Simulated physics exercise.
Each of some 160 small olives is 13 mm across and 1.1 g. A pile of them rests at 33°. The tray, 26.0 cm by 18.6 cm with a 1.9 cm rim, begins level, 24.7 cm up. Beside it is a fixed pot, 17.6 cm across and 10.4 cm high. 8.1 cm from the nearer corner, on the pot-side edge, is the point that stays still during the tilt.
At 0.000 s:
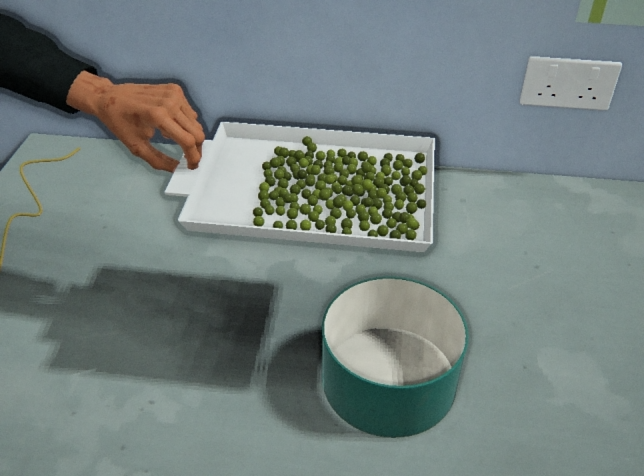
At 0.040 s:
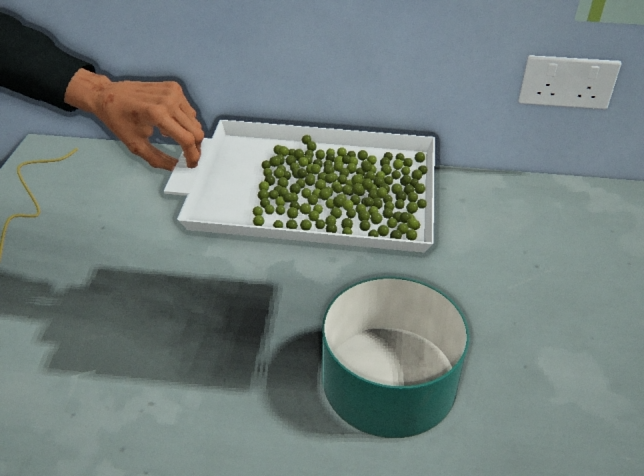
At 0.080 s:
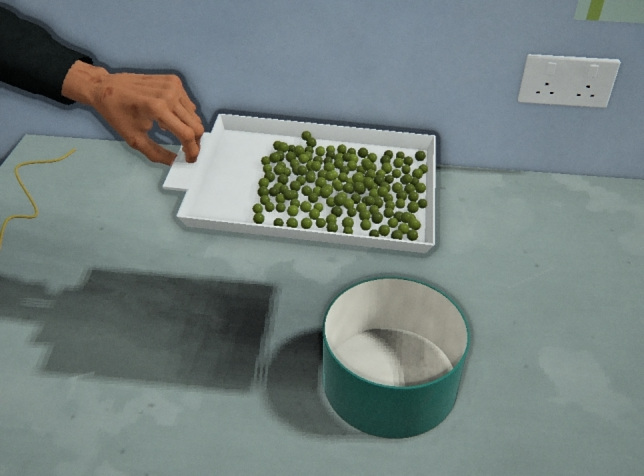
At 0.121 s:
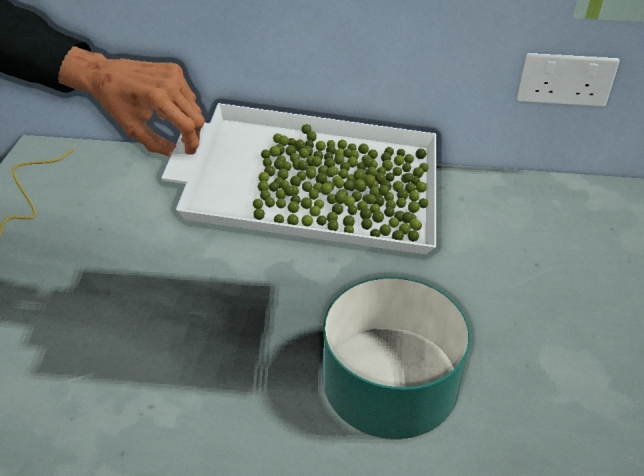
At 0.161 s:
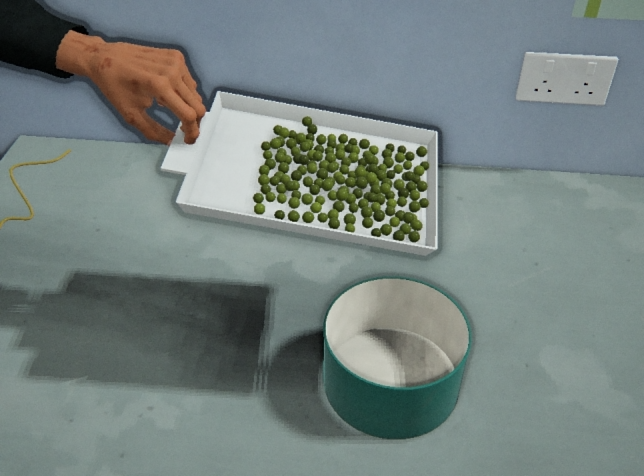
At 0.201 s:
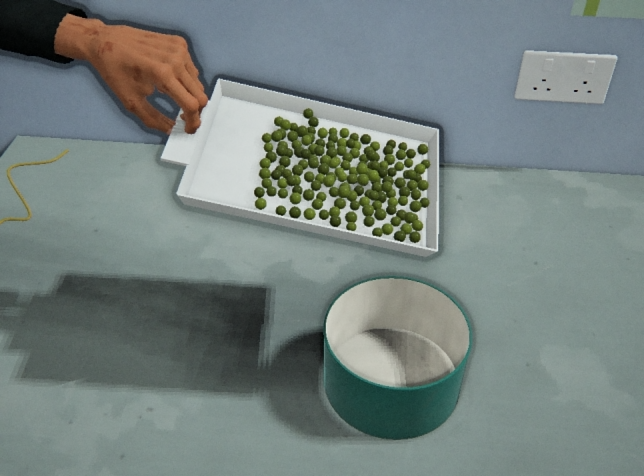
A hand in a dark sleeve, at upper left, grips a shallow white tray of small green olives above a mottled grey-green tabletop, seen from above at an angle against a blue-grey wall. An empty teal pot with a pale inside stands below the tray, with a yellow cord at left and a white double socket at right. The tray tilts slightly, its far side rising, while the camera stays practically still.
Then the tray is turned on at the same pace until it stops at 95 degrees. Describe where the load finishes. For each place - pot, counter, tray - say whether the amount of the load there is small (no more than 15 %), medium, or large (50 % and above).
Pot: Large; counter: Medium; tray: Small.
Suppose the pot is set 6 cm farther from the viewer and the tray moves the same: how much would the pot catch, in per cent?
In that setup it would come to near 30 per cent.
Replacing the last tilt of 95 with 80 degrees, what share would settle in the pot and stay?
75 percent.
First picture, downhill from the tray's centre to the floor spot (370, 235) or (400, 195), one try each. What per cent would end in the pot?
100 and 10 %.
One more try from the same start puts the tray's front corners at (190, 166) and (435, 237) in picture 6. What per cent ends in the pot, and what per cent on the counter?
Per cent by place - pot 5, counter 95.
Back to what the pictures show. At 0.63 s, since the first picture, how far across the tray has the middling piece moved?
About 3 cm.
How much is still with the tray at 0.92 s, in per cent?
It works out to near 90 per cent of the load.
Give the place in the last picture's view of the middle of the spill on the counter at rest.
The spill is centred close to (528, 397).
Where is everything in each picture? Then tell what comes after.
In the first picture, tray tilt 0 degrees, front corners at (186, 217) and (425, 238); middle of the pieces at (336, 187); pot at (395, 328).
In the second picture, tray tilt 1 degrees, front corners at (185, 216) and (426, 239); middle of the pieces at (336, 186).
In the third picture, tray tilt 2 degrees, front corners at (185, 212) and (428, 239); middle of the pieces at (337, 184).
In the fourth picture, tray tilt 6 degrees, front corners at (185, 206) and (429, 241), lowest corner right front; middle of the pieces at (337, 181).
In the fifth picture, tray tilt 9 degrees, front corners at (185, 199) and (430, 243), lowest corner right front; middle of the pieces at (338, 177).
In the sixth picture, tray tilt 13 degrees, front corners at (185, 191) and (431, 245), lowest corner right front; middle of the pieces at (339, 172); pot at (397, 328). The tray's pace is about 90 degrees a second.
Then, at 0.63 s, tilt 52 degrees; the tray holds 100 %, the pot 0 %.
After 0.92 s, tilt 79 degrees; the tray holds 90 %, the pot 5 %.
Then, at 1.31 s, tilt 95 degrees; the tray holds 0 %, the pot 70 %.
By 2.2 s all is still; pot 75 %, counter 25 %, tray 0 %.
